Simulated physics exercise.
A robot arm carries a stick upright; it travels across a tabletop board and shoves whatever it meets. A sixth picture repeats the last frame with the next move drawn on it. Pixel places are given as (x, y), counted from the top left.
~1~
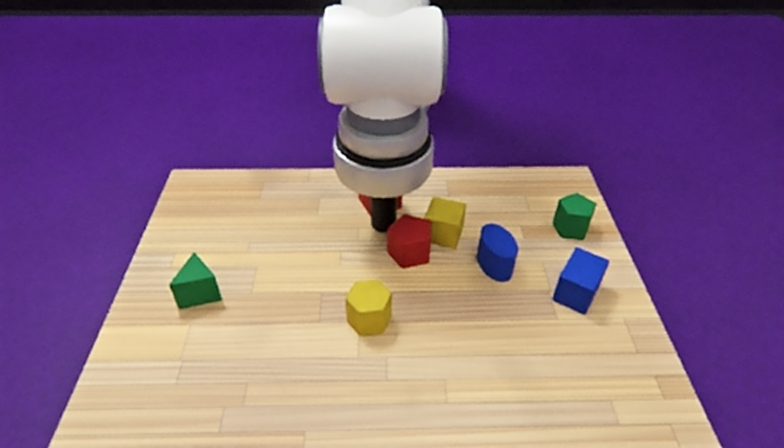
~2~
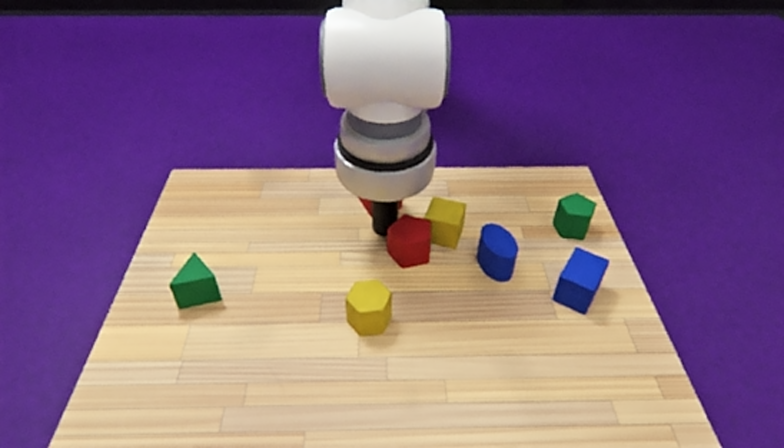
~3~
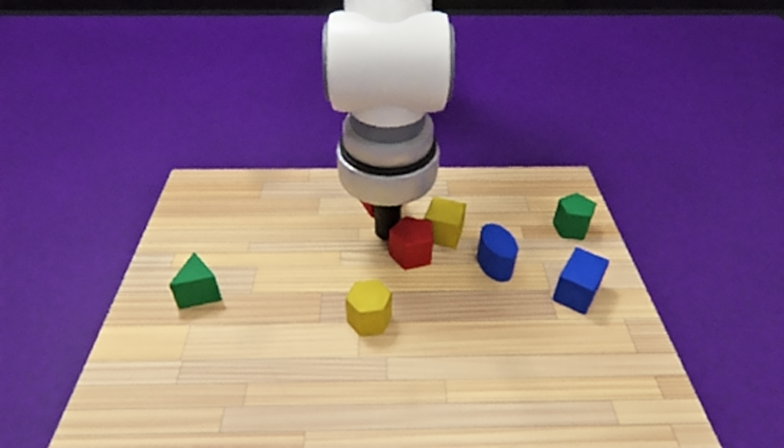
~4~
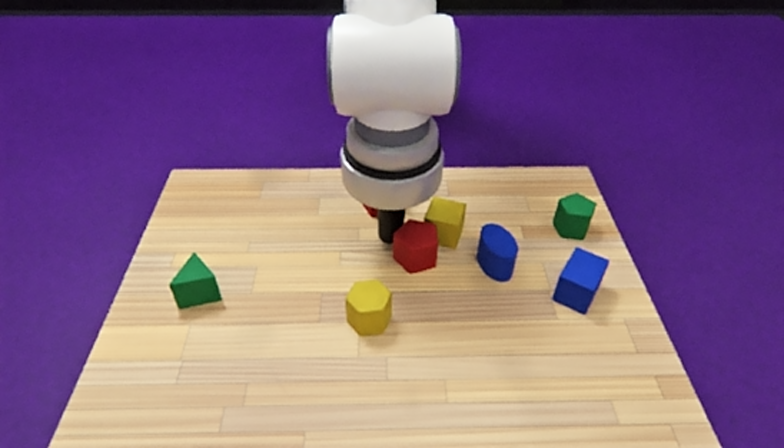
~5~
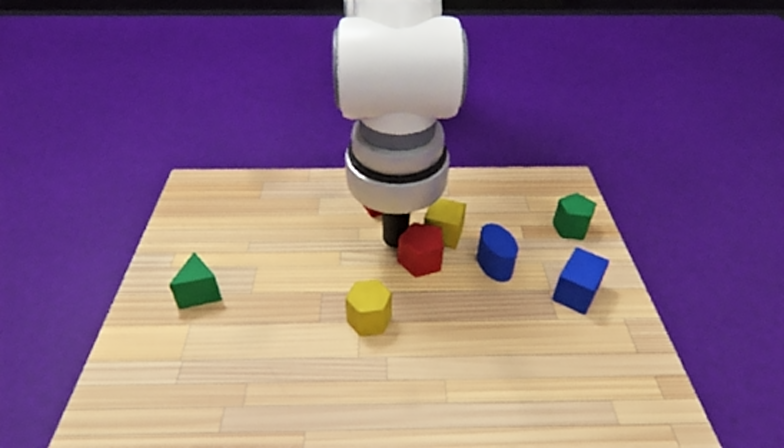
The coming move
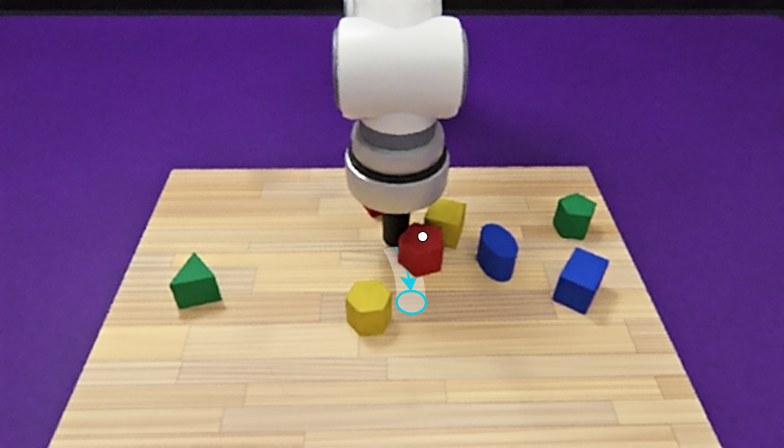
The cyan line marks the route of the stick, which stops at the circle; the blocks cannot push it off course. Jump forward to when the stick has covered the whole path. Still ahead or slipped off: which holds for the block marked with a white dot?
Left aside or behind.
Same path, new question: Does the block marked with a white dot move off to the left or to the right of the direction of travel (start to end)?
Left.
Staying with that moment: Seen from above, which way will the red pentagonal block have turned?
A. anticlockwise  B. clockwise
It's A.
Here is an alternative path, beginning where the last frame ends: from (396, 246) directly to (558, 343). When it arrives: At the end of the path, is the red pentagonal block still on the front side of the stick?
Short answer: Yes.
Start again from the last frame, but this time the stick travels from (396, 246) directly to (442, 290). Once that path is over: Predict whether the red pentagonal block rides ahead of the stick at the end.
Answer: Still ahead.
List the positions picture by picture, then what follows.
Stick tip (384, 225); block tops, yellow hexagon (369, 295); red pentagonal block (411, 228), in the first picture.
Stick (385, 229); blocks unchanged, in the second picture.
Stick (388, 233); red pentagonal block (413, 230), in the third picture.
Stick (391, 236); red pentagonal block (418, 233), in the fourth picture.
Stick (396, 240); yellow hexagon (369, 295); red pentagonal block (423, 237), in the fifth picture.
Path on the board, from (396, 246) over (404, 263) and (410, 282) to (411, 302); the dot is on the red pentagonal block.
The first path, step by step. Halfway along, stick (408, 266); red pentagonal block (444, 251), turned 30° anticlockwise.
At the end, stick (412, 296); yellow hexagon in place; red pentagonal block (446, 252), turned 35° anticlockwise.
